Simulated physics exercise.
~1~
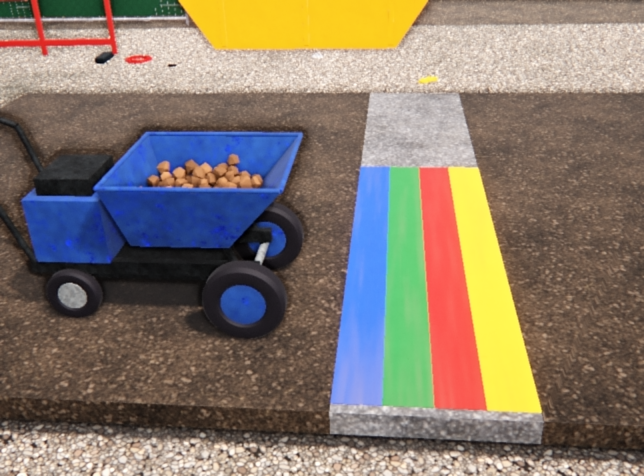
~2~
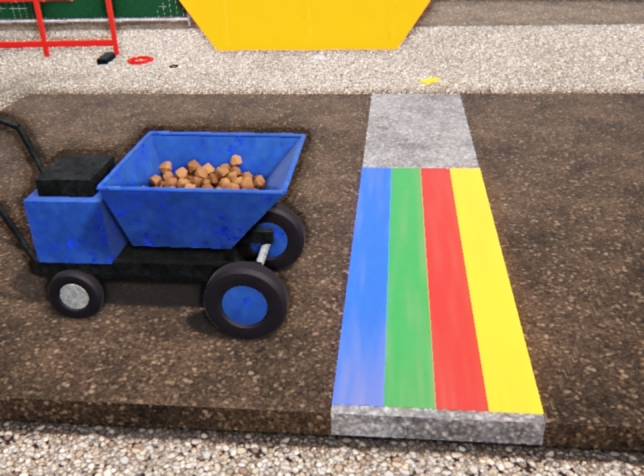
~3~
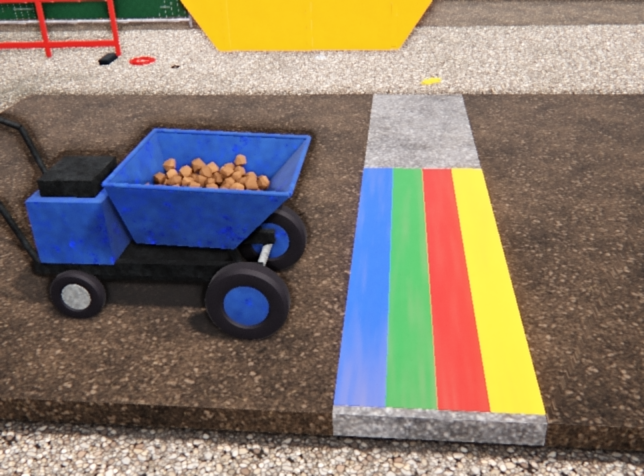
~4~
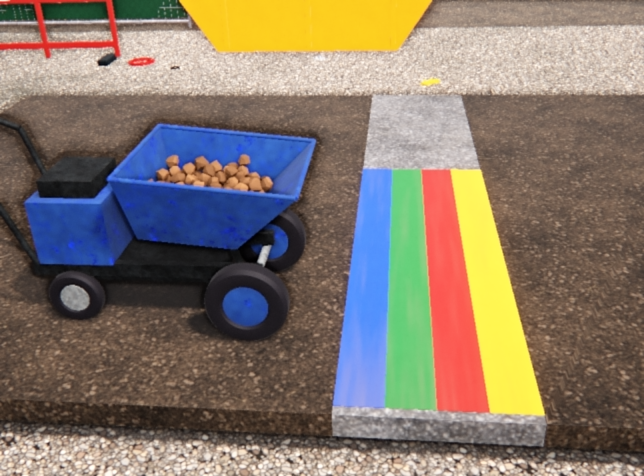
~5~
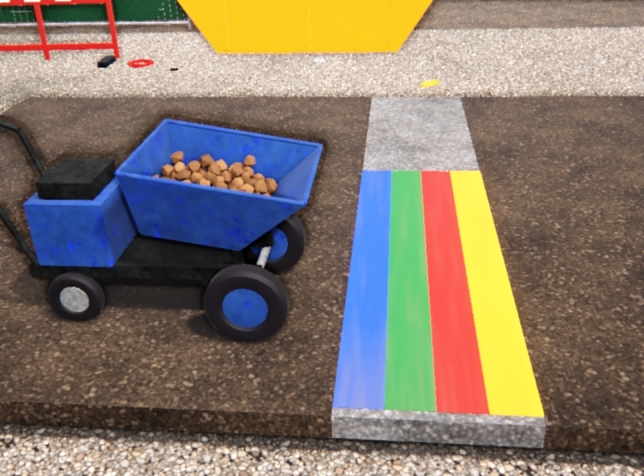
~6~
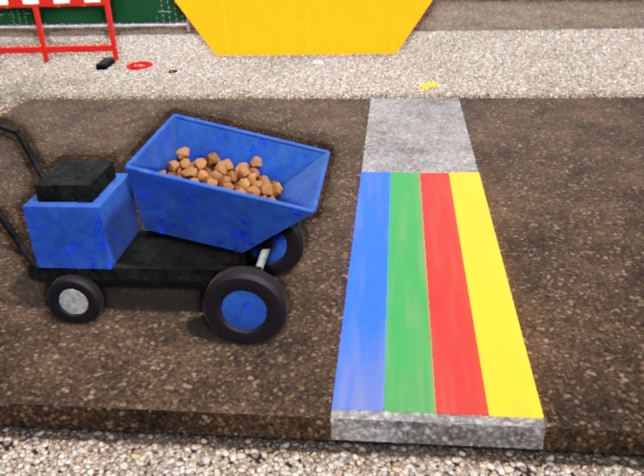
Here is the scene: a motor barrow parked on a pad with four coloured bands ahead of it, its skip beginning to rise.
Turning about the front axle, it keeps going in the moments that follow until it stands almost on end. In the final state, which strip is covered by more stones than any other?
The green strip is.
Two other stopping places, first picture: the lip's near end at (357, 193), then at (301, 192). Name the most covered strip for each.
Place one - the strip in yellow; place two - that red strip.
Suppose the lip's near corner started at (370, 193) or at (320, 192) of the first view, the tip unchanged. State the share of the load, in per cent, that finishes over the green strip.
Close to 0 in a hundred, and close to 10 in a hundred.
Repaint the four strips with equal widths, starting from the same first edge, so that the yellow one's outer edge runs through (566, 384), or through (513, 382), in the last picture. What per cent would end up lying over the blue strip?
Near 10 % and 0 %.
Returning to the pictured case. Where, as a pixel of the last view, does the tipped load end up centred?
Close to (426, 303) in the last view.
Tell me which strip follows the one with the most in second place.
Red.
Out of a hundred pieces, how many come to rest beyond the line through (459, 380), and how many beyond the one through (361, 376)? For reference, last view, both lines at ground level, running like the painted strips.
30 % and 90 %.
Just after the last frame, skip tipped steeply; every one in the skip.
A moment on, skip tipped steeply; the larger part in the skip; just a few over the blue strip; about a tenth over the green strip.
Further on, skip tipped right over; about a tenth in the skip; about a tenth over the blue strip; roughly a third over the green strip; roughly a quarter over the red strip; about a tenth over the yellow strip; just a few off the paint.
When it is over, skip tipped right over; about a tenth in the skip; about a tenth over the blue strip; roughly a third over the green strip; roughly a quarter over the red strip; about a tenth over the yellow strip; just a few off the paint.
